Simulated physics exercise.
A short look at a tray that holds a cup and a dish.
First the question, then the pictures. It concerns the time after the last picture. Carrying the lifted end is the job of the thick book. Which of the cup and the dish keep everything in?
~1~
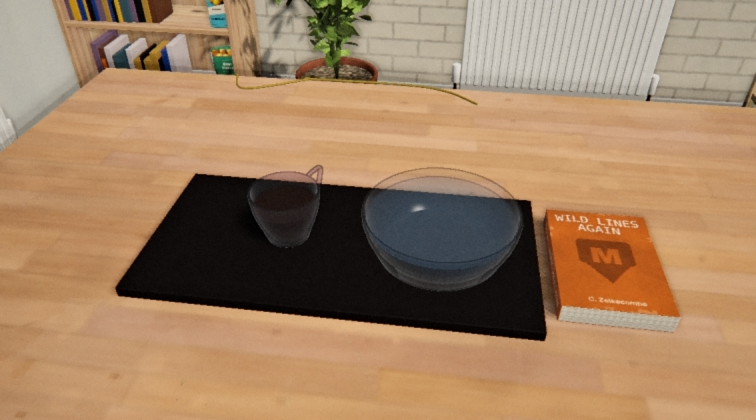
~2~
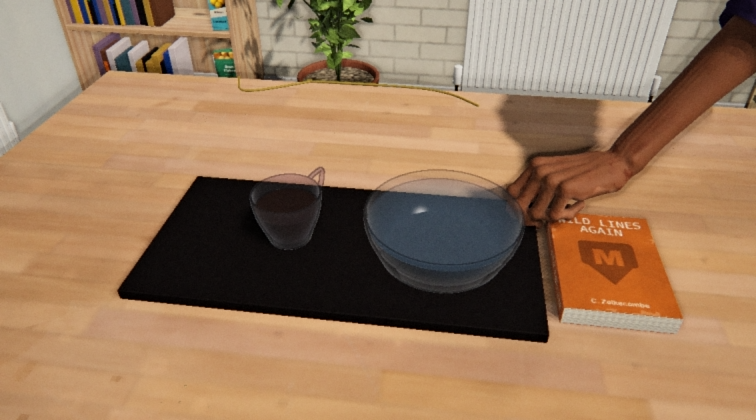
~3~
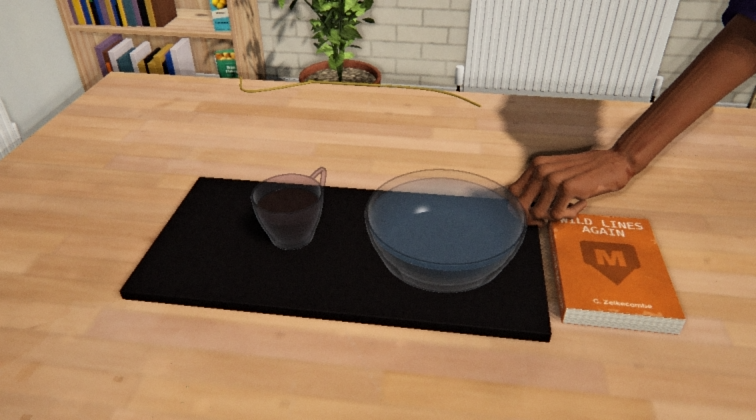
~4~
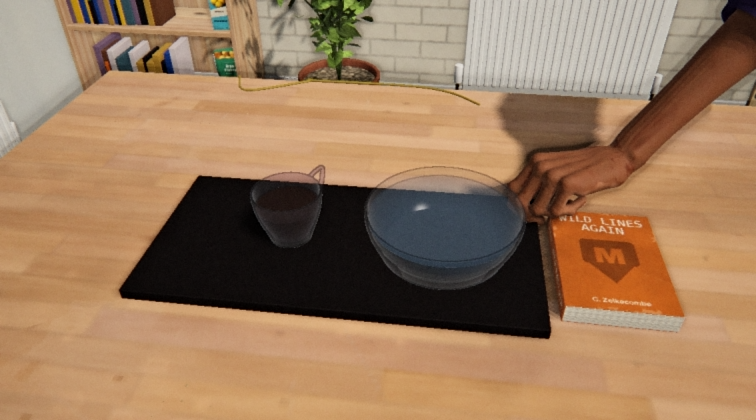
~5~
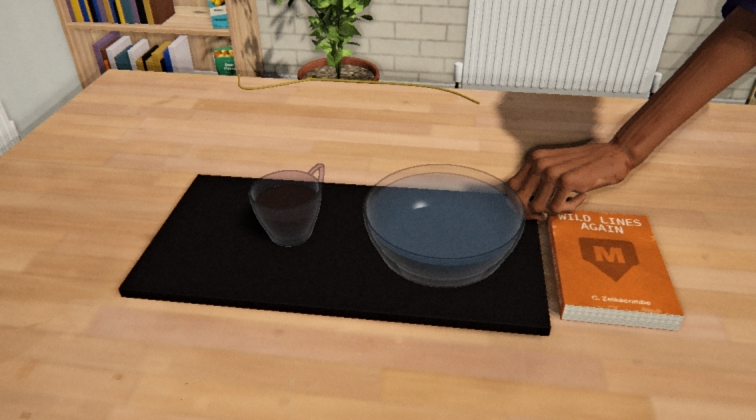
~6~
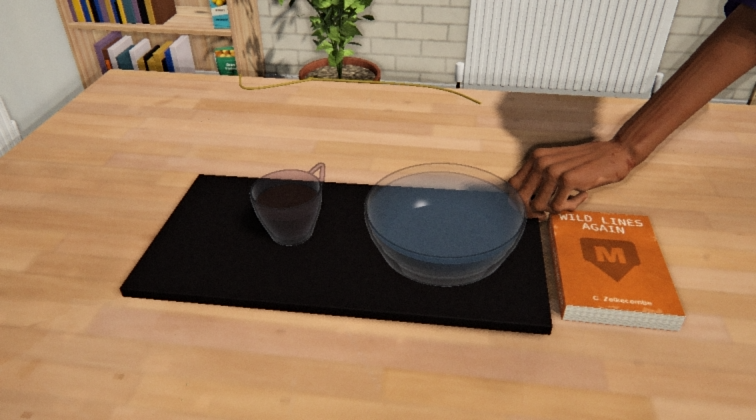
Cup - keeps it in, dish - keeps it in.
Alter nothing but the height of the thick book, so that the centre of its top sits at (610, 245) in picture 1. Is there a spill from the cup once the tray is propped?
With that change it keeps every drop.
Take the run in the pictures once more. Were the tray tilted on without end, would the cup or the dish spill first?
That's the right one.
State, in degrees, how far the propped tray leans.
Tilt at rest: Approx. 3 degrees.
Shortly, the tray slopes by about 2°; cup, none is lost; dish, none is lost.
Then, the tray slopes by about 4°; cup, none is lost; dish, none is lost.
At the finish, the tray slopes by about 3°, resting on the thick book; cup, none is lost; dish, none is lost.
